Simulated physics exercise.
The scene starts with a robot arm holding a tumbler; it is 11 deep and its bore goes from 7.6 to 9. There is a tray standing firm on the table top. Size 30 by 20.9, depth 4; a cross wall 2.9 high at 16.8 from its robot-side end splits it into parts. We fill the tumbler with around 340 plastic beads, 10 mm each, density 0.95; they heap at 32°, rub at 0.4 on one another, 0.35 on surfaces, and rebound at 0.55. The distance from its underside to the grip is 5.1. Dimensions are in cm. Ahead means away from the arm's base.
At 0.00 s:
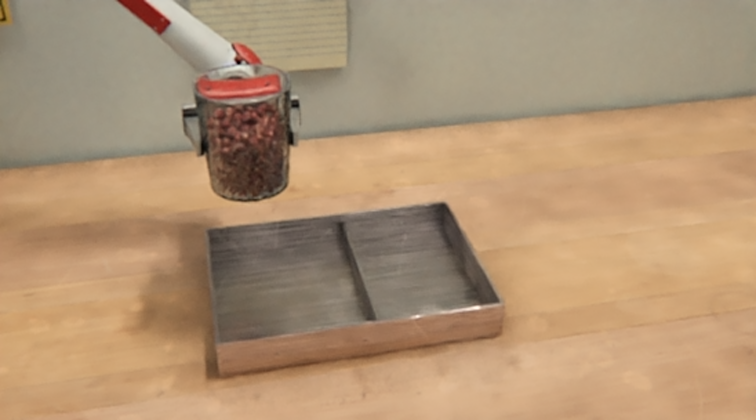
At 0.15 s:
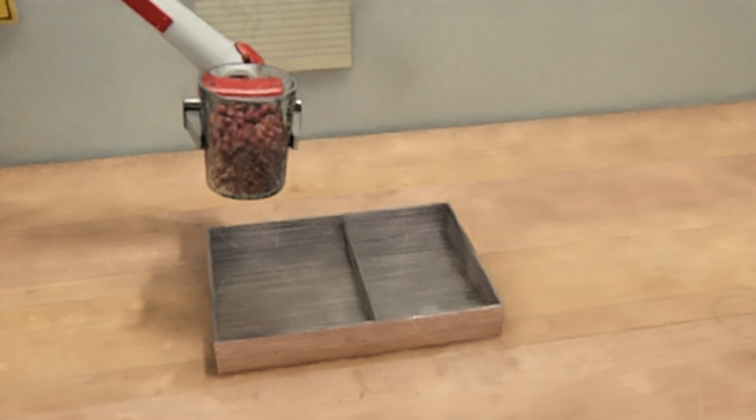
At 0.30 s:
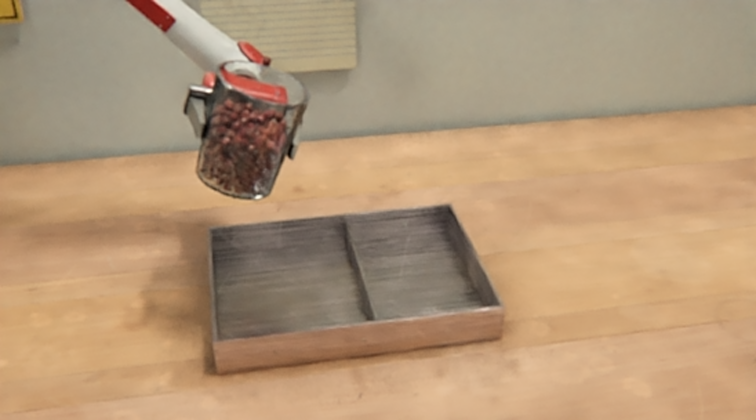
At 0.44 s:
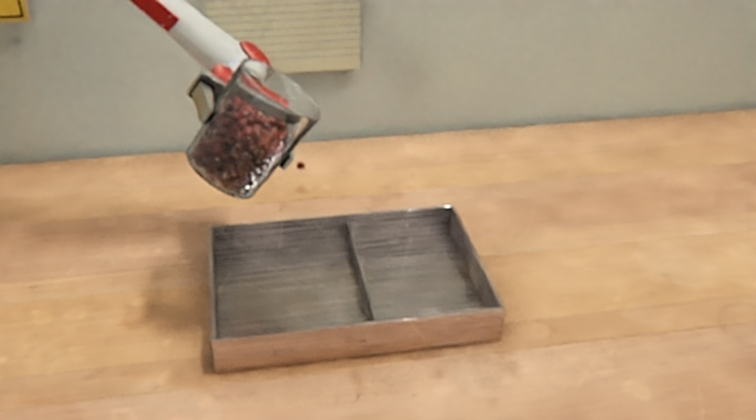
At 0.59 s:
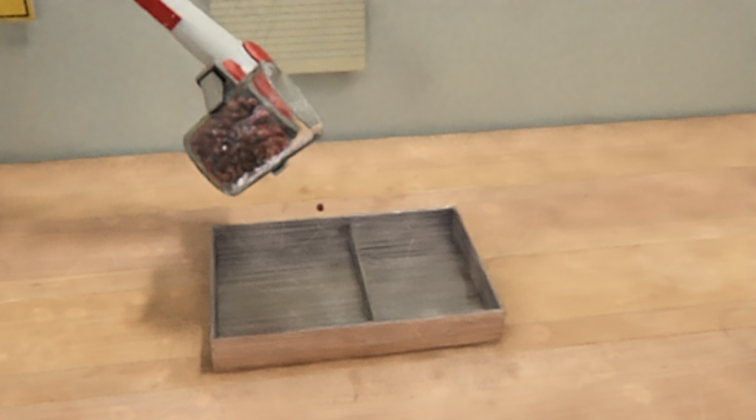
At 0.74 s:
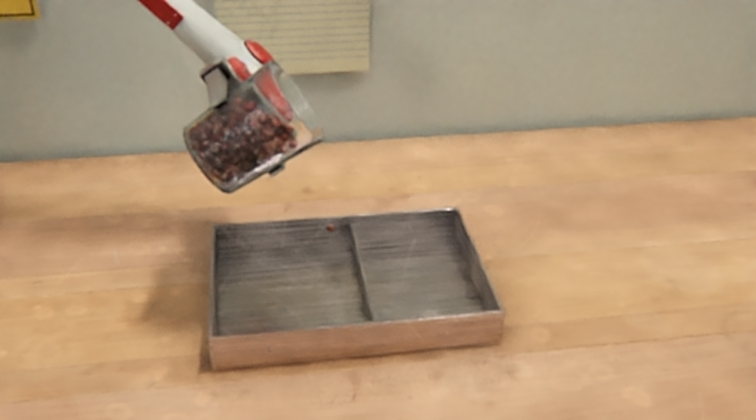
In this clip, a robot arm holds a clear tumbler of dark red beads above a divided tray on a wooden table and tilts it to the right, and a single bead drops into the tray's left part.
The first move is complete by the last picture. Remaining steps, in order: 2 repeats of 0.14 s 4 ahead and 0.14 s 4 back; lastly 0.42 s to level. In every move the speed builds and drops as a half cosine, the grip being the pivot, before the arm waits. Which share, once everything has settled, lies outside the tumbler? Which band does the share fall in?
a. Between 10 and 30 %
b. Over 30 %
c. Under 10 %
c.
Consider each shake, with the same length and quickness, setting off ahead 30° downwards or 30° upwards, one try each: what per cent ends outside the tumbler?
Try one gives about 0 in a hundred, try two about 10 in a hundred.
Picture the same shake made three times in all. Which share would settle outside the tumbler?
It would come to about 5 %.
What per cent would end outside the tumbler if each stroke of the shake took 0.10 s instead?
It would come to roughly 15 %.
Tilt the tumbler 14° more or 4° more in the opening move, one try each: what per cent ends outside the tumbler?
30 and 10 percent.
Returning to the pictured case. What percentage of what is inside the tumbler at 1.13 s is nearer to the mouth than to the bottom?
Something like 30 percent sits in that half.
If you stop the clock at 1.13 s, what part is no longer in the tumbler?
I'd say some 0 percent.
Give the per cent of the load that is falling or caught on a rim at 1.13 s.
I'd reckon close to 1 per cent.
After 1.13 s, tilted 57° forward, highest piece 23 above the table; 336 in the tumbler, 3 in the robot-side part, 1 in the far-side part, 3 in flight or on a rim.
After 1.52 s, tilted 26° forward, highest piece 25 above the table; 326 in the tumbler, 15 in the robot-side part, 1 in the far-side part, 1 in flight or on a rim.
After 1.92 s, level, highest piece 26 above the table; 326 in the tumbler, 14 in the robot-side part, 2 in the far-side part, 1 on the table or floor.
After 2.97 s, level, highest piece 26 above the table; 326 in the tumbler, 14 in the robot-side part, 2 in the far-side part, 1 on the table or floor.
At rest, 326 in the tumbler, 14 in the robot-side part, 2 in the far-side part, 1 on the table or floor. That is 5 % outside the tumbler.
